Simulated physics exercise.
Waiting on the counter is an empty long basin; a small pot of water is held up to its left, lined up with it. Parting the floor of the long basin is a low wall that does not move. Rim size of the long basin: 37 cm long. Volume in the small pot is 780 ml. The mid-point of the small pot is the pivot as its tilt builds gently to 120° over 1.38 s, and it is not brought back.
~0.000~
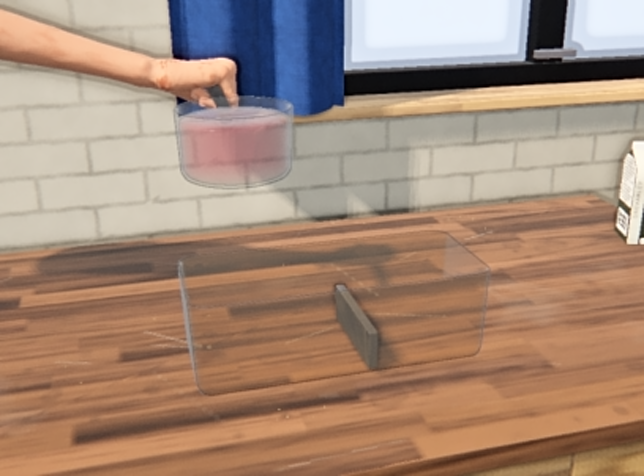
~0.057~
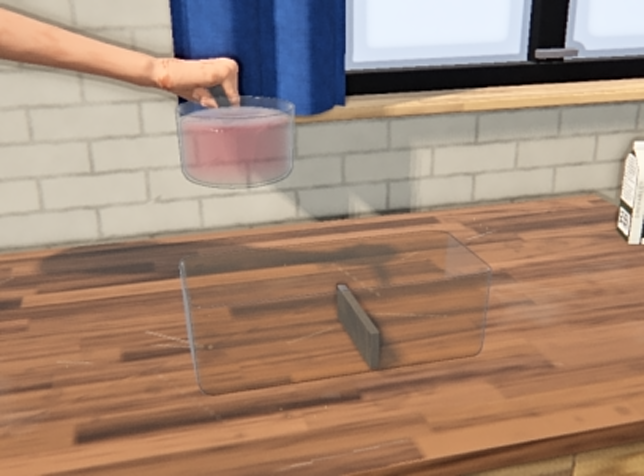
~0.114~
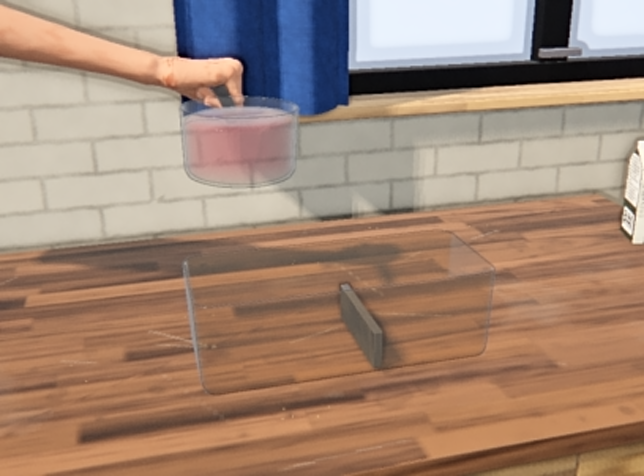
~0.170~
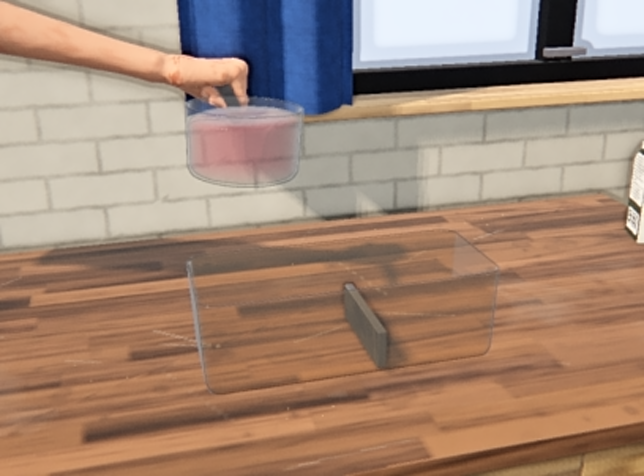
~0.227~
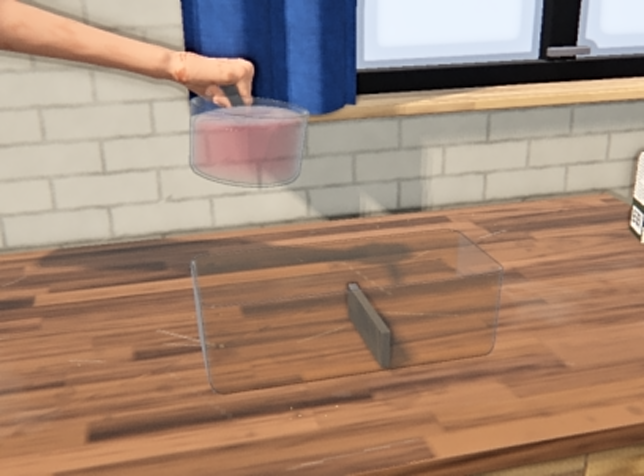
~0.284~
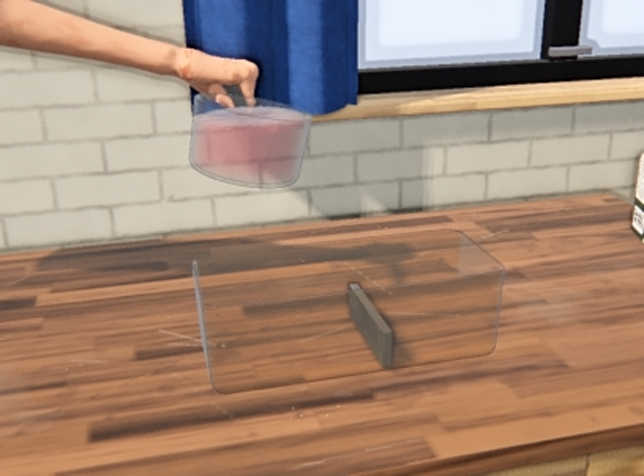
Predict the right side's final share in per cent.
The right side finishes with roughly 52 per cent.
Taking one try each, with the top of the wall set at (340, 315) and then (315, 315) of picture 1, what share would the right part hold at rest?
Some 70 in a hundred, then some 85 in a hundred.
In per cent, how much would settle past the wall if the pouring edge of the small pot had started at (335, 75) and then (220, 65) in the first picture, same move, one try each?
About 90 %, then about 5 %.
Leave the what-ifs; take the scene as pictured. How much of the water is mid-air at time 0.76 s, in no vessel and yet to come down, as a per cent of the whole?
Some 32 per cent.
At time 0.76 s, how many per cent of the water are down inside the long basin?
Roughly 16 per cent.
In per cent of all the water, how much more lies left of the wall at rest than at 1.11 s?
14 %.
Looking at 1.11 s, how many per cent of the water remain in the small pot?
I'd say some 6 per cent remains.
After 0.76 s the tilt is 70° and 52 per cent is still to pour, 6 is left of the wall and 10 right of it.
After 1.11 s the tilt is 109° and 6 per cent is still to pour, 34 is left of the wall and 51 right of it.
After 1.48 s the tilt is 120° and 0 per cent is still to pour, 47 is left of the wall and 51 right of it.
After 1.88 s the tilt is 120° and 0 per cent is still to pour, 47 is left of the wall and 52 right of it.
In the end 47 per cent lies left of the wall, 52 right of it and 1 outside.
